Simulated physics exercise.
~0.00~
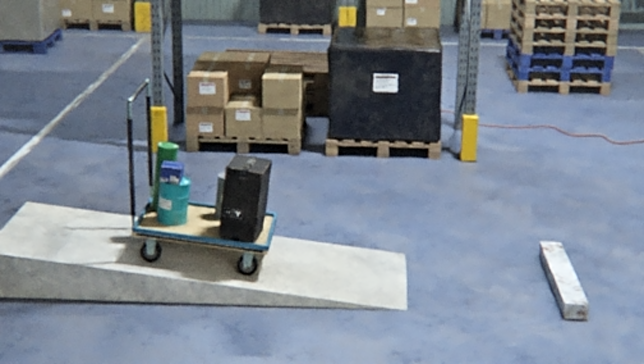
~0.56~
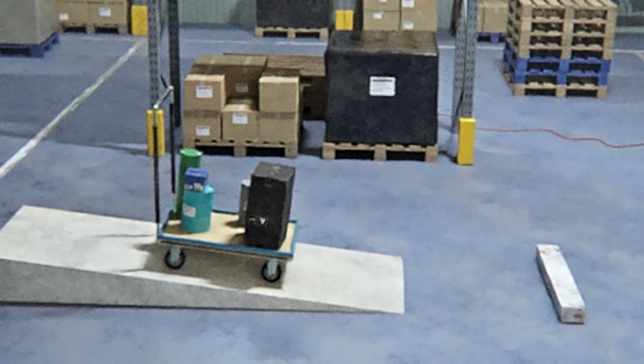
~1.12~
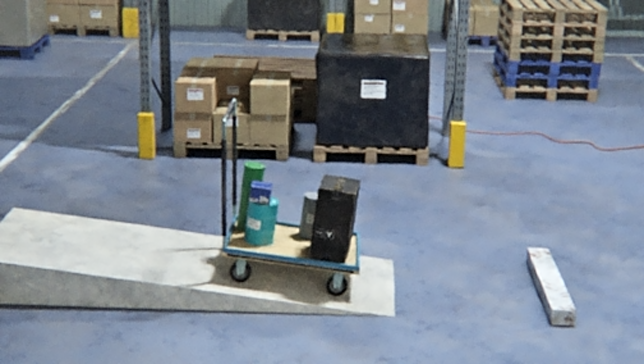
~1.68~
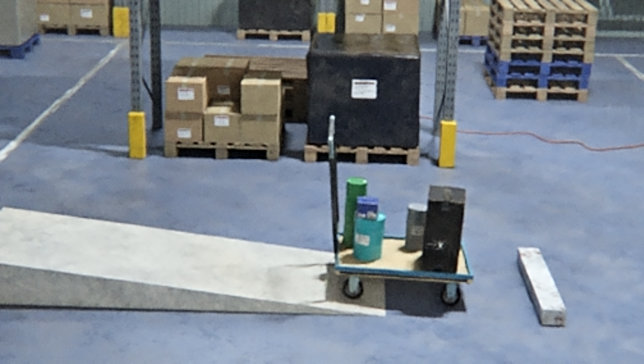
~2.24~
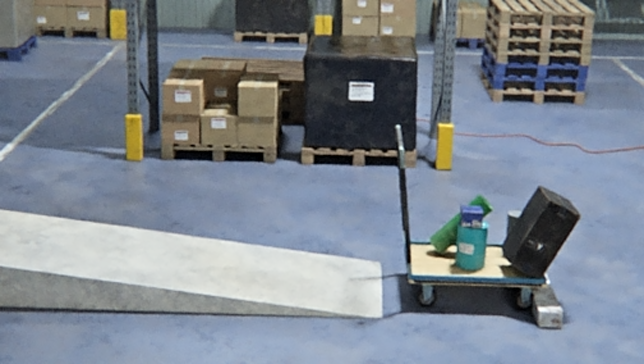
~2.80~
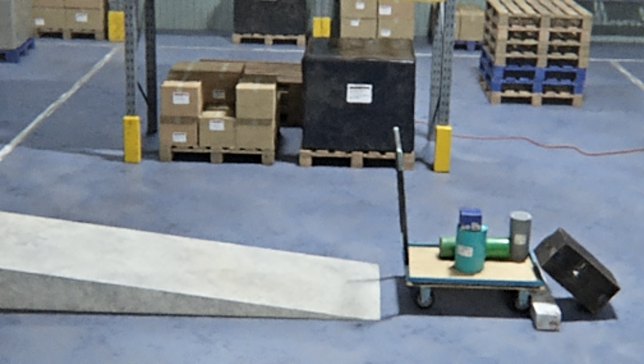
We see a trolley carrying a black box, green, grey and turquoise canisters and a blue parcel roll right down a ramp and stop at a kerb, where the box tips off the front and the green canister topples onto the deck, while the other items stay aboard.
